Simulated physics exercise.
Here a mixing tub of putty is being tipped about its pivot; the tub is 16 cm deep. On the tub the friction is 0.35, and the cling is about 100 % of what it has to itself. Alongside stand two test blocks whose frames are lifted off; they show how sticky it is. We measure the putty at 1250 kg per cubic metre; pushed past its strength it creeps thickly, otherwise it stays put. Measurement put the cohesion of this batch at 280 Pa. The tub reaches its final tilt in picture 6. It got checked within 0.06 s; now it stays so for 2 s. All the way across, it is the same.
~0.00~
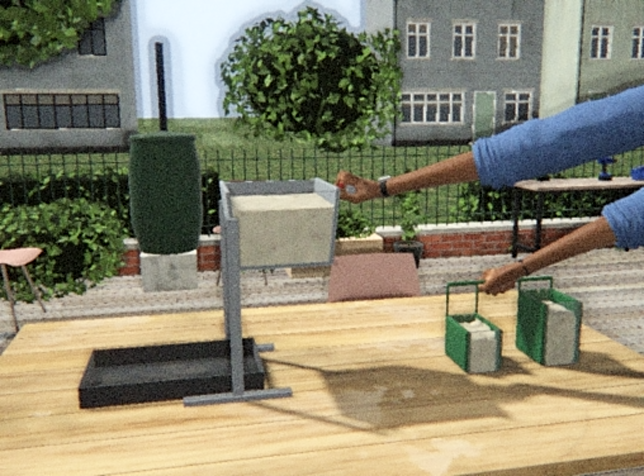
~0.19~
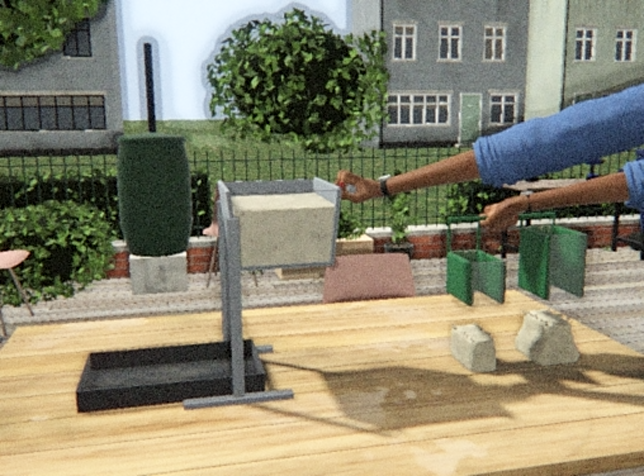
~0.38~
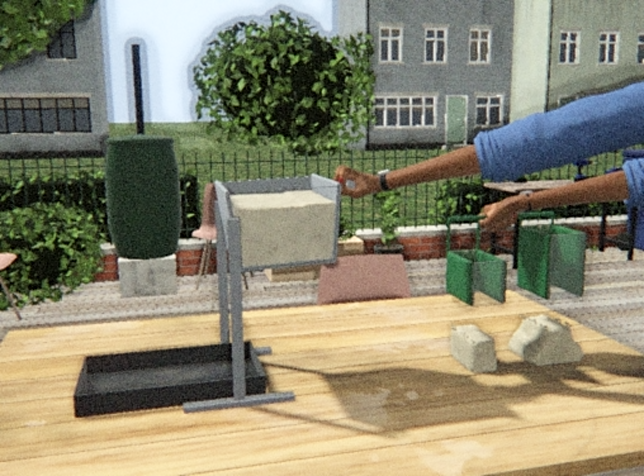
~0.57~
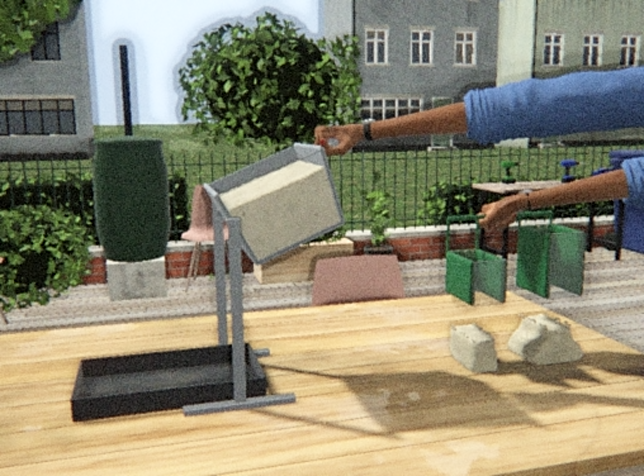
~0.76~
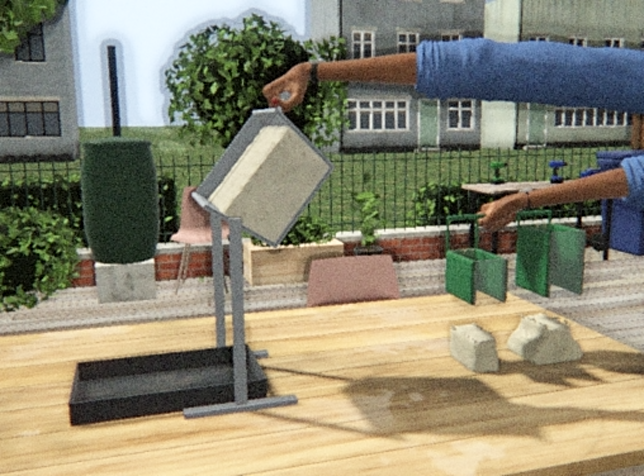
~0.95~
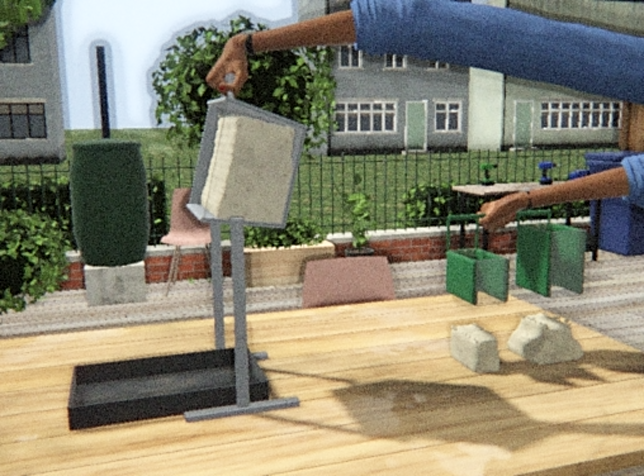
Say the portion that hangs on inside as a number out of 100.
Expect roughly 53 %.
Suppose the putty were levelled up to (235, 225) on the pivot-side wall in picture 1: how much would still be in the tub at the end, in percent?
Result: Approx. 80 % remaining in tub.
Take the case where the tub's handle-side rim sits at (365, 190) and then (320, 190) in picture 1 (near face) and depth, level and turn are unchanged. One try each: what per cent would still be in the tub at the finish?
40 %, then 70 %.
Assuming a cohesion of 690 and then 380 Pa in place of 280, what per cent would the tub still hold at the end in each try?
Respectively 100 % and 65 %.
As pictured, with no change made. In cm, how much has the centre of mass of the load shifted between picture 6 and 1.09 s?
Some 4 cm.
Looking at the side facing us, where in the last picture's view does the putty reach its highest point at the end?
On the near face, the top ends up close to (269, 175).
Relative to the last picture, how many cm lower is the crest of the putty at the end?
12 cm.
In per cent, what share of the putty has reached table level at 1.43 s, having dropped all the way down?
By then close to 3 % is down.
After 1.09 s, the tub is at 76 degrees and holds 94 %.
After 1.26 s, the tub is at 76 degrees and holds 64 %.
After 1.43 s, the tub is at 76 degrees and holds 54 %.
After 1.60 s, the tub is at 76 degrees and holds 53 %.
After 2.95 s, the tub is at 76 degrees and holds 53 %.
